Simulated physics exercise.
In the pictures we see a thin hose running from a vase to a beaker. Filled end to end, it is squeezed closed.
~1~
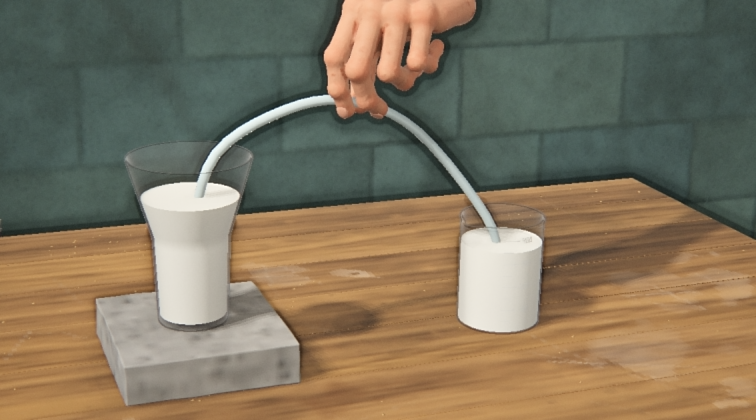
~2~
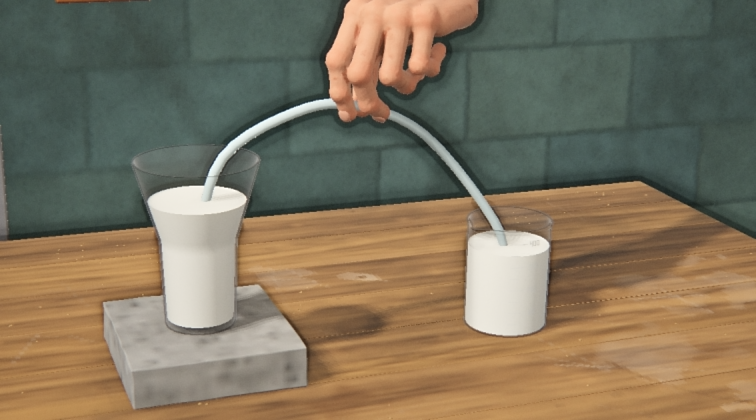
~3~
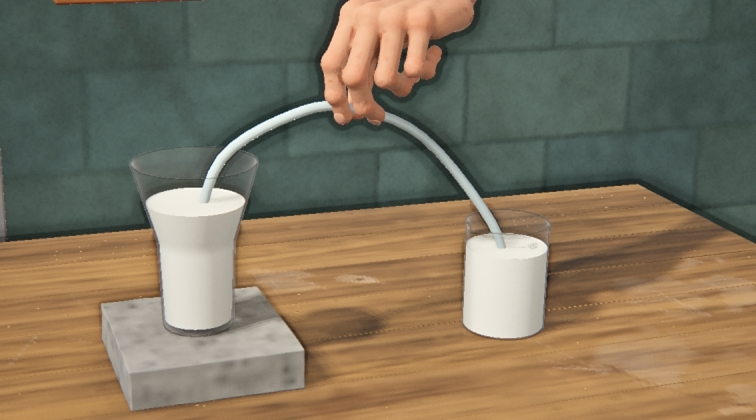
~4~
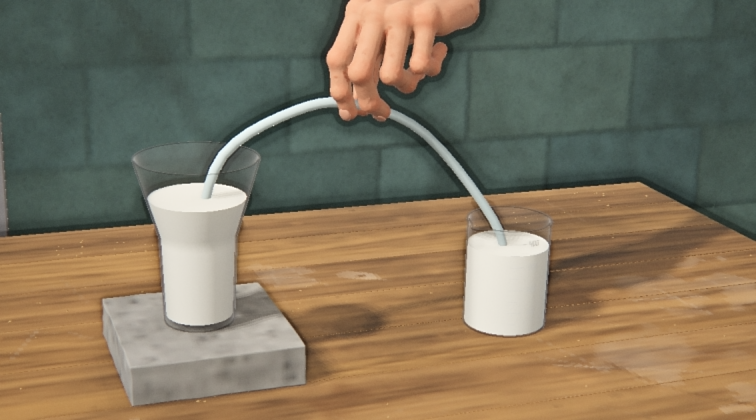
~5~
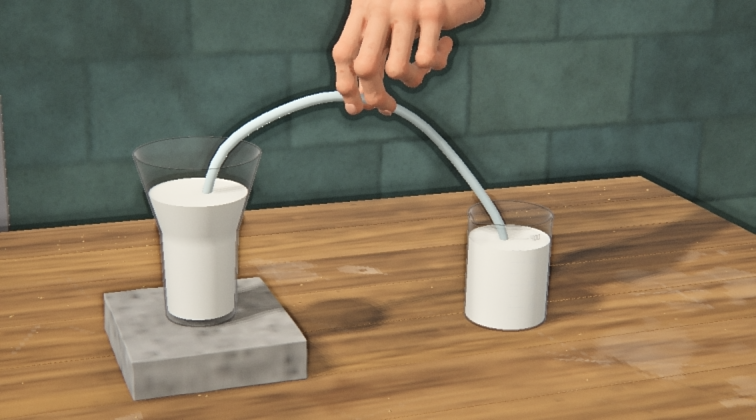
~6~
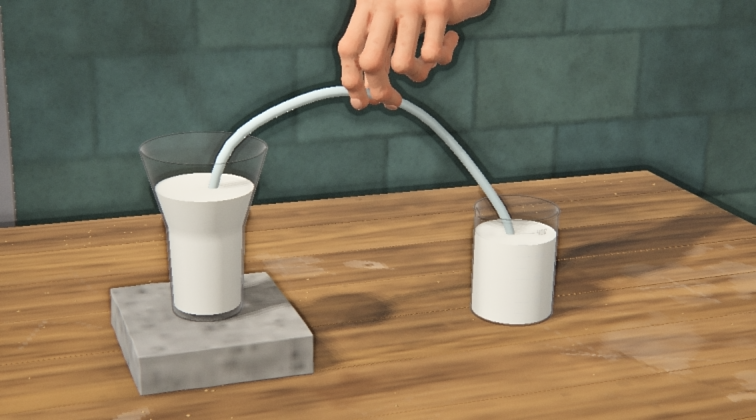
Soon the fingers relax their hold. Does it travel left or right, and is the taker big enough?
Well, the milk drifts off to the right, and where it lands there is not enough space.
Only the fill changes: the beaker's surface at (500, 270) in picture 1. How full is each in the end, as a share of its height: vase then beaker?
When things settle, they stand at 35 and 90 per cent of their heights.
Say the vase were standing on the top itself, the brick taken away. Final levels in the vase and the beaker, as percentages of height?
They end up near 65 and 90 in a hundred of their heights, in that order.
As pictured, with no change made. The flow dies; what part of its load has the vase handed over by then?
Near 50 %, give or take.
A moment on, the vase is about two thirds full; the beaker is nearly full.
Further on, the vase is about half full; the beaker is full to the brim; a puddle lies under the lower one.
When it is over, the vase is about half full; the beaker is full to the brim; a puddle lies under the lower one; the two surfaces are level.
